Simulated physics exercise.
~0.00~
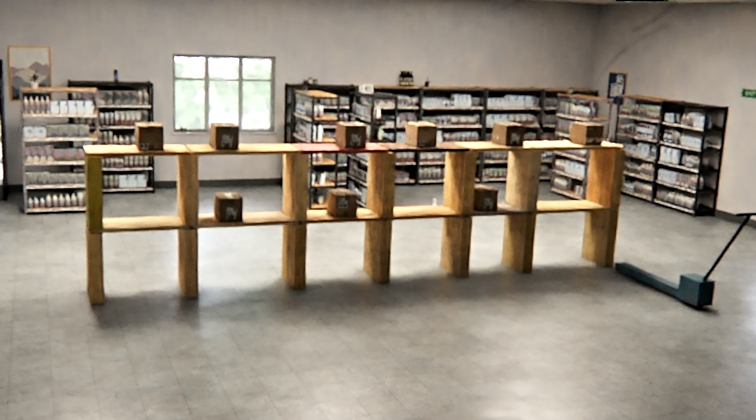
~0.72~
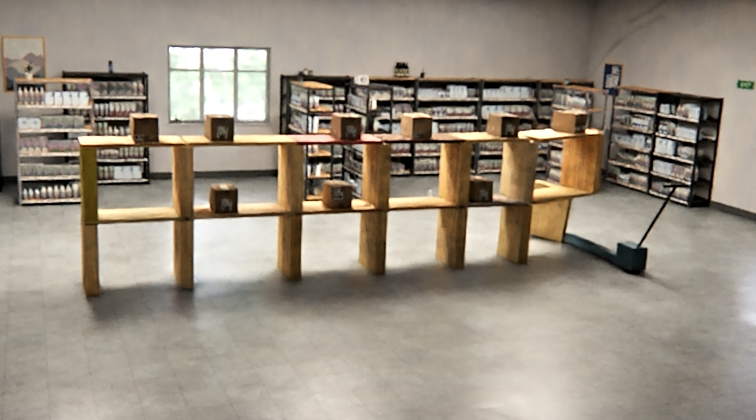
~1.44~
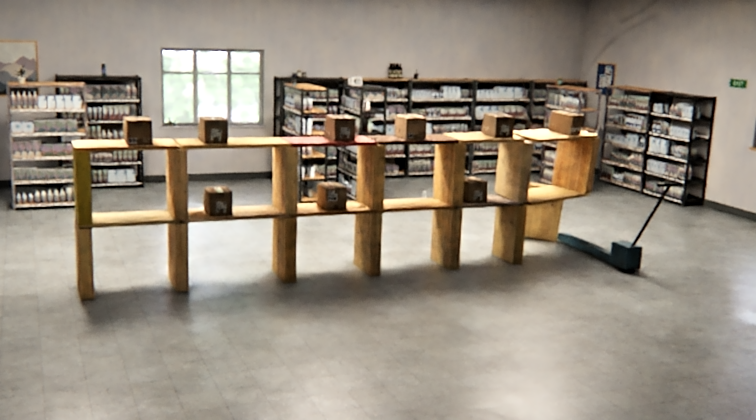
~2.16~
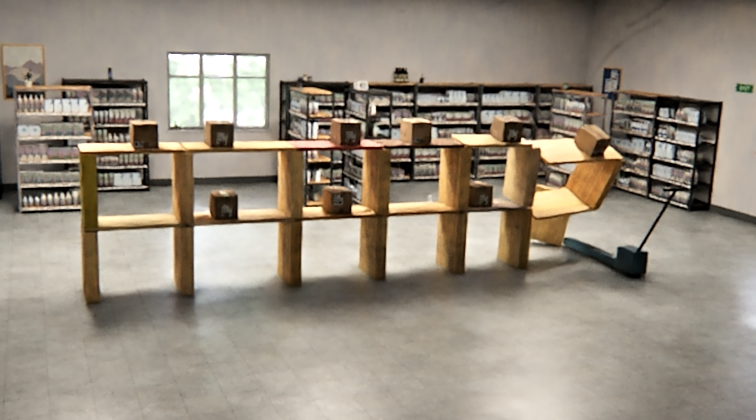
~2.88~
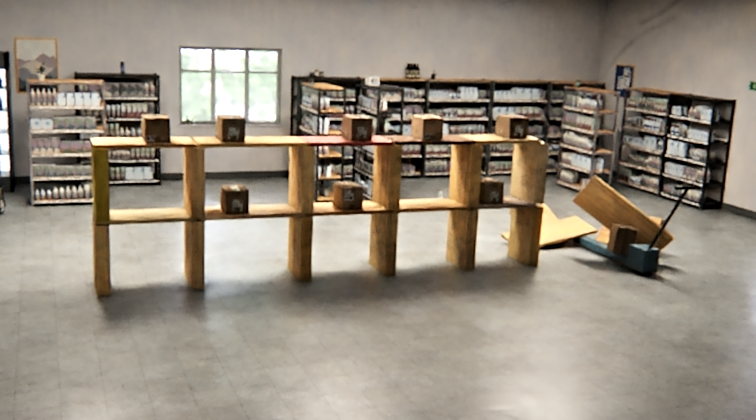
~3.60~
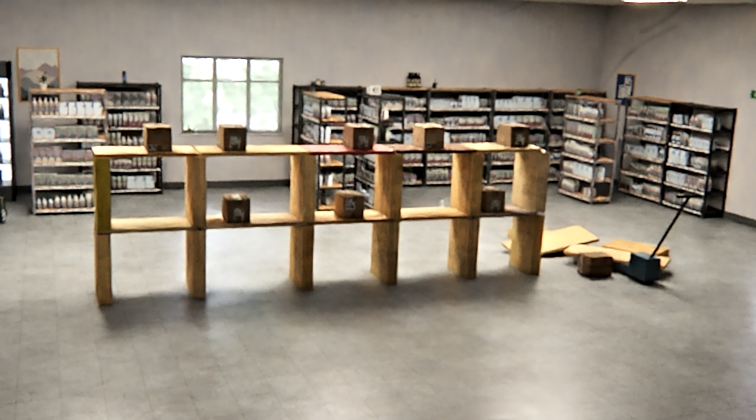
A dark floor jack slid left into the right end of a long two-tiered row of wooden shelving, and that end leaned, tipped and collapsed with its box, leaving boards on the floor while the rest stayed standing.
